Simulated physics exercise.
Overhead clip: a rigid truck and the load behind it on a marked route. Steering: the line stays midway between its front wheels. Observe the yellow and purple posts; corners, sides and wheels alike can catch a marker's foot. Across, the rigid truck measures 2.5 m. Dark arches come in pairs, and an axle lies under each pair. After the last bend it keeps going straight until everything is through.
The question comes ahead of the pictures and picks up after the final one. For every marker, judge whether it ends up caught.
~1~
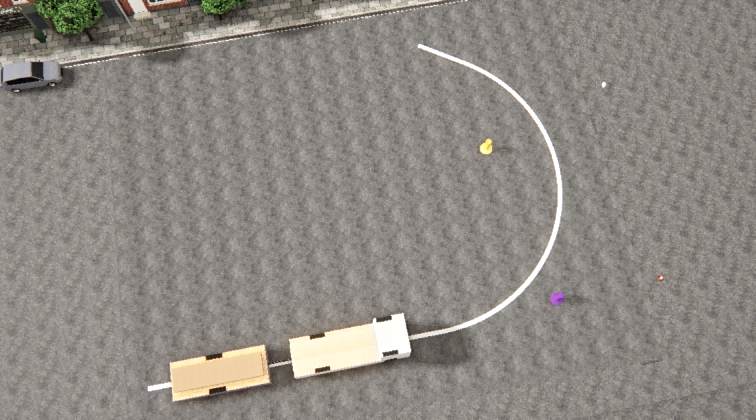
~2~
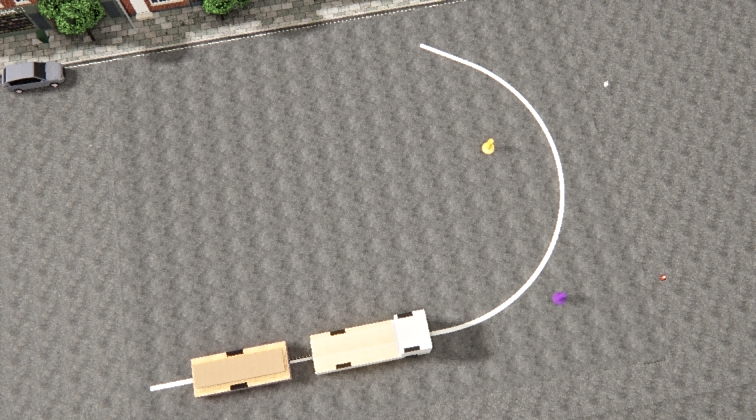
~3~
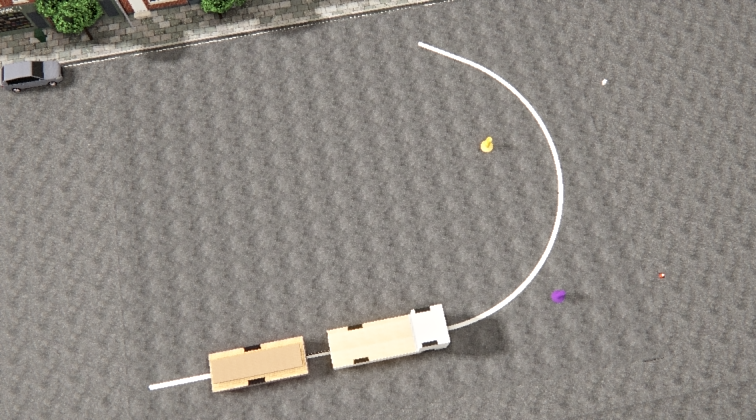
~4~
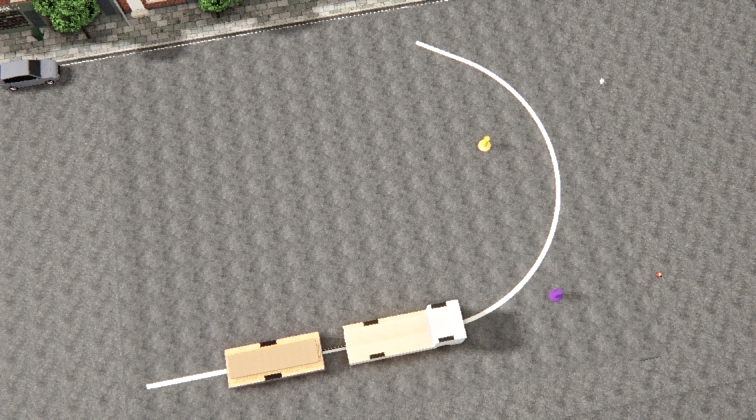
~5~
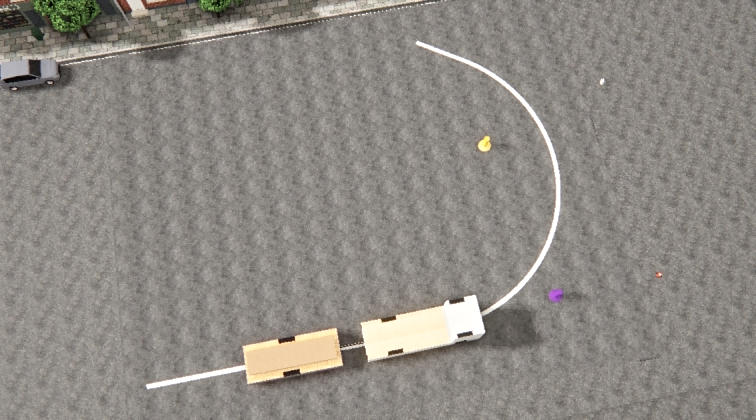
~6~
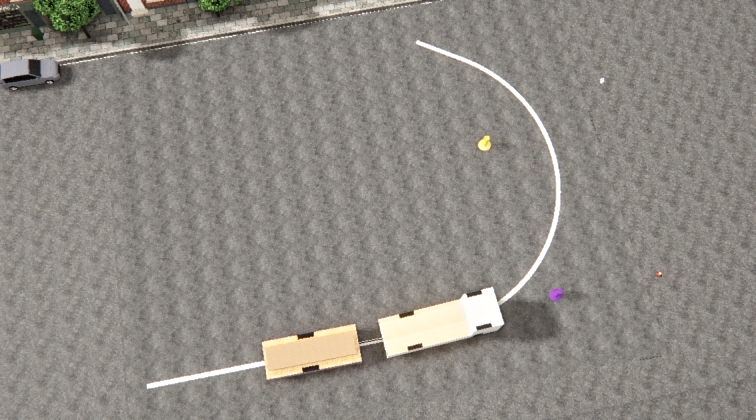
The yellow marker stays clear; the purple marker stays clear.
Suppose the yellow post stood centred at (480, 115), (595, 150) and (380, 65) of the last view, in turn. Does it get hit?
In the first spot it is contacted, in the second left alone, and in the third left alone.
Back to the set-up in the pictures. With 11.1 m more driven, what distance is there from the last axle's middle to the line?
Looks like around 100 cm away from it.
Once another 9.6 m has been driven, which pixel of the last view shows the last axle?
About (437, 317).
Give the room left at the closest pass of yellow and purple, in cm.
For yellow it's 60, for purple it's 20.
After another 4.6 m, the last axle is at (373, 338) of the last picture, 5 cm off the line; purple has been passed with 20 cm to spare.
After another 30.5 m, the last axle is at (514, 125) of the last picture, 235 cm off the line; yellow has been passed with 65 cm to spare.
After another 44.6 m, the last axle is at (377, 25) of the last picture, 50 cm off the line; 0 of 2 struck in all.
